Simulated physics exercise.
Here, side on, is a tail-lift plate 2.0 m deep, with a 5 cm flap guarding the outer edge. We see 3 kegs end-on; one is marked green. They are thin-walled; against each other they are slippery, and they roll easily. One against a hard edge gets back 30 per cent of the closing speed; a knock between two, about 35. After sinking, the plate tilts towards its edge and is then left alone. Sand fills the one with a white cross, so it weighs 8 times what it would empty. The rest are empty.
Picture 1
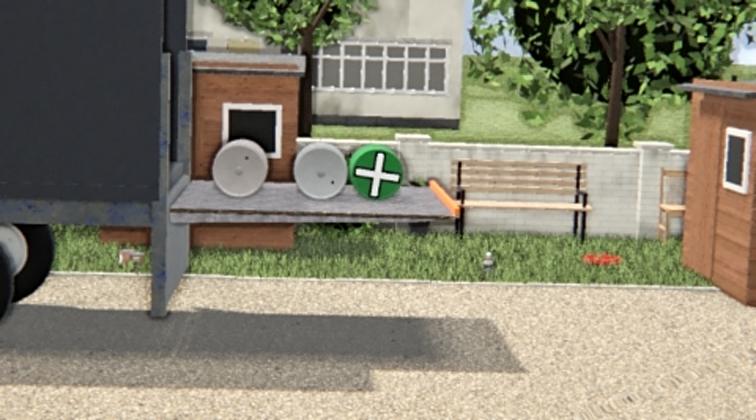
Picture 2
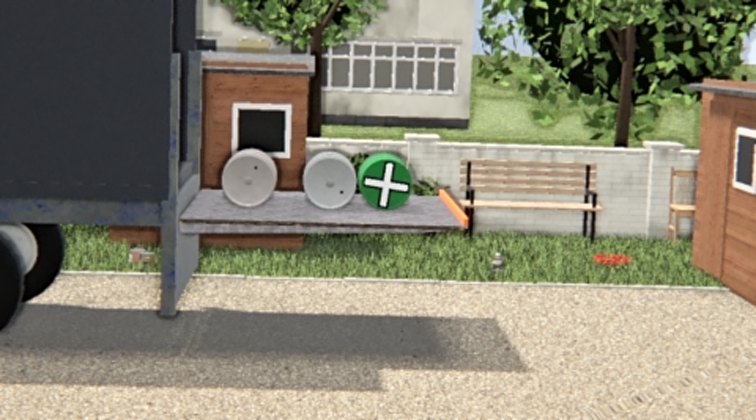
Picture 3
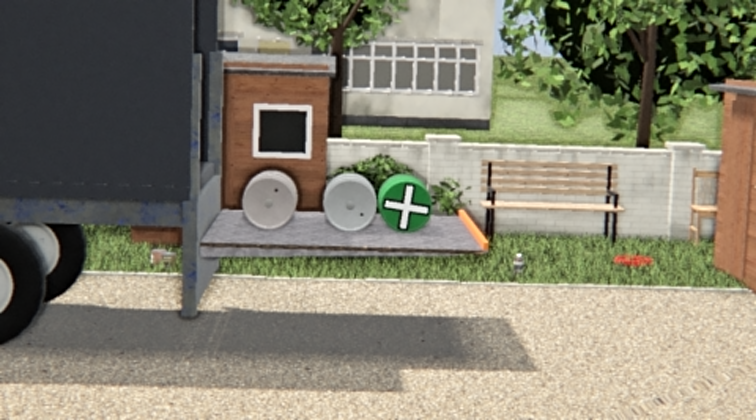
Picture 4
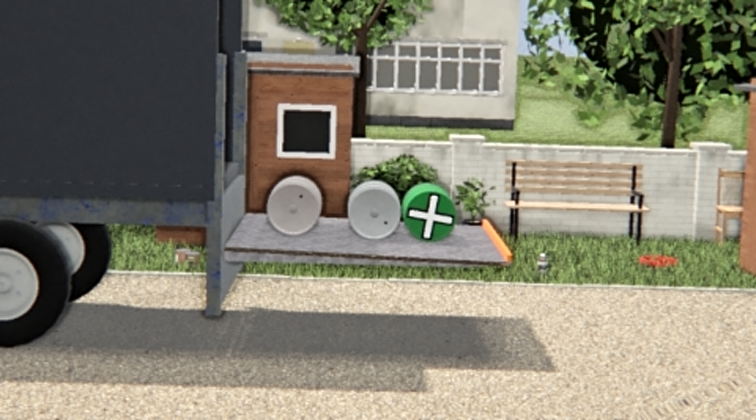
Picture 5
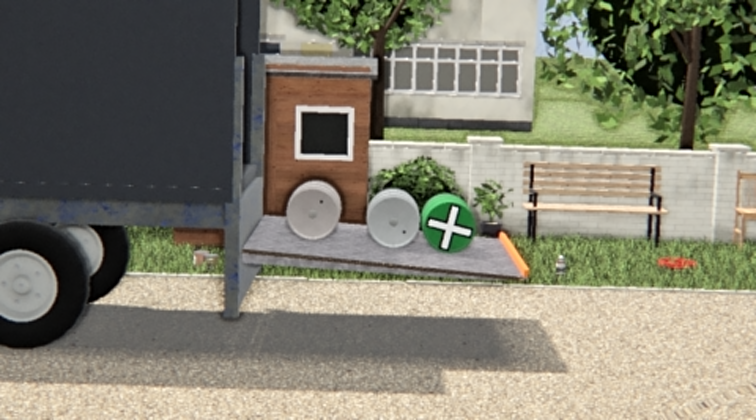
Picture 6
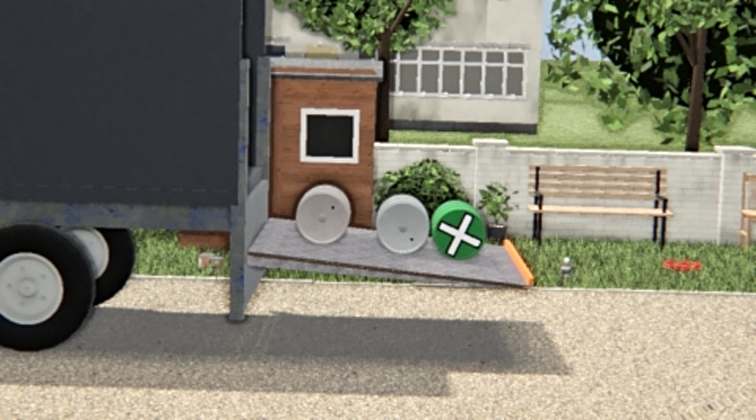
Green keg with a white cross and two pale grey ones riding a truck's tail-lift plate as it sinks and tilts down rightward.
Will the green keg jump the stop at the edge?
Looks like it's staying aboard.
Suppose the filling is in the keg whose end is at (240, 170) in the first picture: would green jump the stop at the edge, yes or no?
Green? Yes, it will, in that case.
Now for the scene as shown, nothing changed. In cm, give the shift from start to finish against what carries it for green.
Green: 35.
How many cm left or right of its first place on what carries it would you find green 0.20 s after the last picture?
Green 10 right.
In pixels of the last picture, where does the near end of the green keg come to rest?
You'll find it at roughly (504, 241) in the final picture.
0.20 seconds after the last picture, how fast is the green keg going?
Reading: Roughly 0.3 m/s.
Then, 0.20 s after the last picture, green is on the plate, 40 cm from the stop, rolling right; 0 over the stop so far.
Then, 0.40 s after the last picture, green is on the plate, 35 cm from the stop, rolling right; 0 over the stop so far.
Then, 1.00 s after the last picture, green is on the plate, 10 cm from the stop, rolling left; 0 over the stop so far.
At rest (2.40 s after the last picture), green is on the plate, 15 cm from the stop; 0 over the stop so far.
